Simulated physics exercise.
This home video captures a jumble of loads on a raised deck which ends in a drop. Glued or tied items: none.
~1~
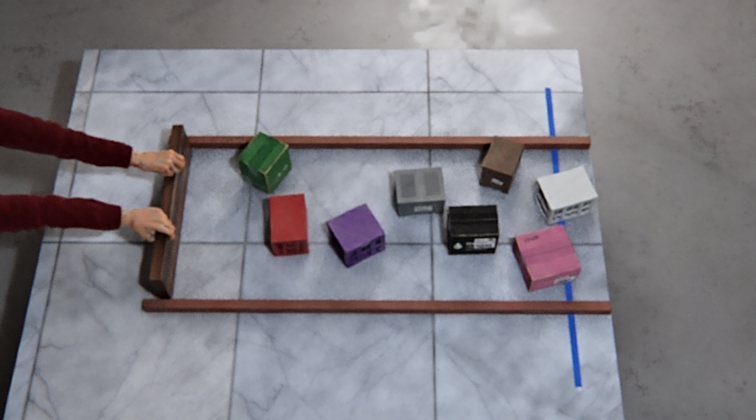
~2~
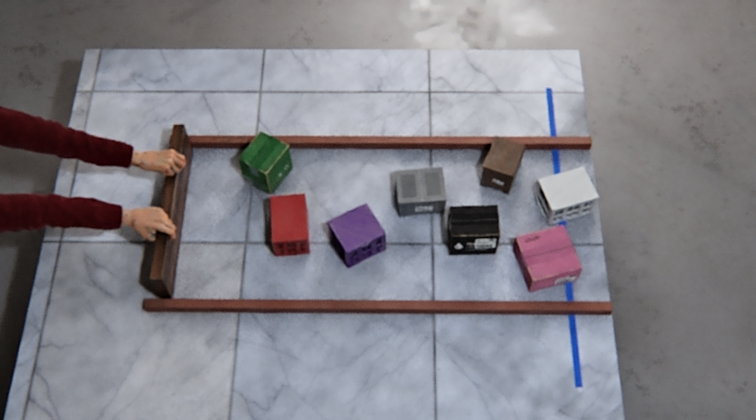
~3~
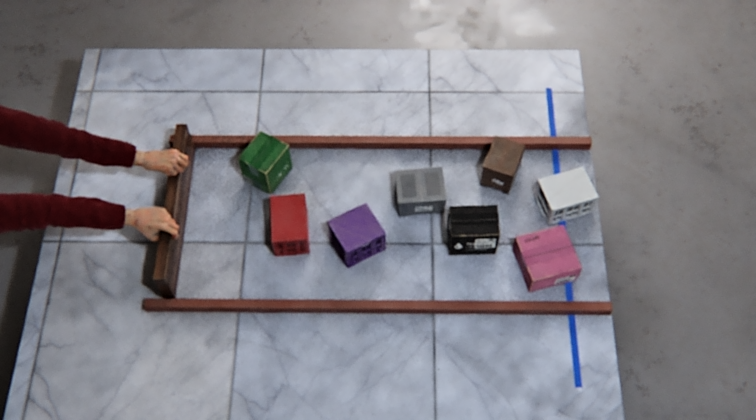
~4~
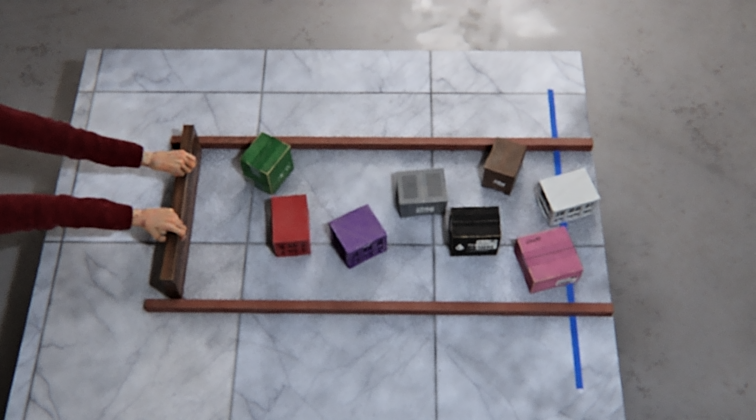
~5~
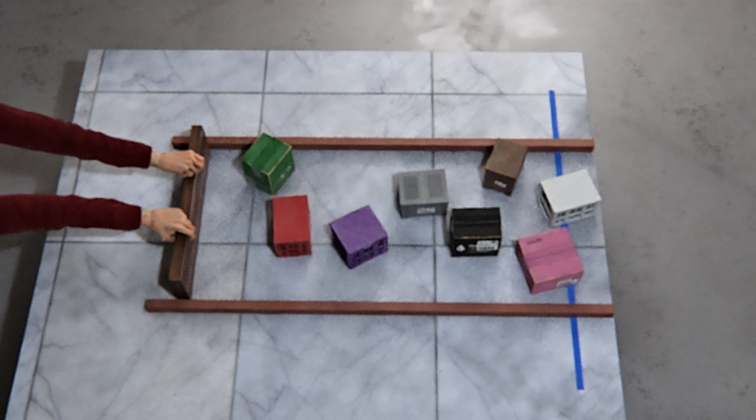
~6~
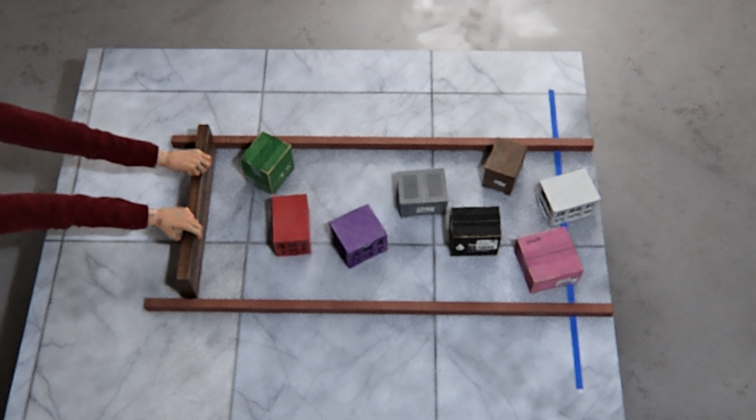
We see two hands in dark red sleeves holding a wooden plank between two rails on a marble surface, sliding it slightly right toward eight scattered, differently coloured boxes, which stay still, some near a blue line.
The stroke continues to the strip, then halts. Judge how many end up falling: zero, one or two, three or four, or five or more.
Honestly, the ones lost over the side add up to five and up.
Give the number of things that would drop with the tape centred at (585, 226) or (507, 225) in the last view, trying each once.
Taking the two tries in order, the numbers are 8 and 3.
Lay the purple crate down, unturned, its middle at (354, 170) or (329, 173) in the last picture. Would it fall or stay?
Observed in order: Try one, it does not remain; try two, it does not remain.
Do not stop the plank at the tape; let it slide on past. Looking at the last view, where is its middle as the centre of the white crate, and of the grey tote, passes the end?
For the white crate, about (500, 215); for the grey tote, about (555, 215).
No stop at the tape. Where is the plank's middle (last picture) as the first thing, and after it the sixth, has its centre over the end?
First about (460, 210), next about (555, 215).
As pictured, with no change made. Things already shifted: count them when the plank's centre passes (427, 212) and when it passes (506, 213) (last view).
Well, it's 7 at the first one and 8 at the second.
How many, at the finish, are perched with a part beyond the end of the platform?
Looks like 0 of them.
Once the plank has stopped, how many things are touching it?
It is in contact with 2.
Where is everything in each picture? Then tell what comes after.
In the first picture, white crate (565, 196); pink parcel (546, 258); brown tote (502, 165); plank (172, 210); tape (562, 224).
In the second picture, pink parcel (547, 258); grey tote (420, 192).
In the third picture, brown tote (502, 165); plank (176, 210).
In the fourth picture, white crate (567, 197); green box (267, 164).
In the fifth picture, pink parcel (549, 261); purple crate (359, 237).
In the sixth picture, white crate (567, 198); pink parcel (548, 260); brown tote (504, 167); plank (198, 210); tape (564, 225).
A little later, none off yet; white crate at rest near (567, 198); pink parcel at rest near (548, 260); brown tote at rest near (504, 167).
Next, none off yet; white crate at rest near (567, 198); pink parcel shifted a little near (562, 264); brown tote at rest near (504, 167).
Later still, one off so far; white crate shifted about its own width near (598, 202); pink parcel dropping near (627, 324); brown tote shifted well along near (575, 158).
When it is over, the number that fall off is five or more; down, purple crate, grey tote, black parcel, brown tote, pink parcel and white crate.
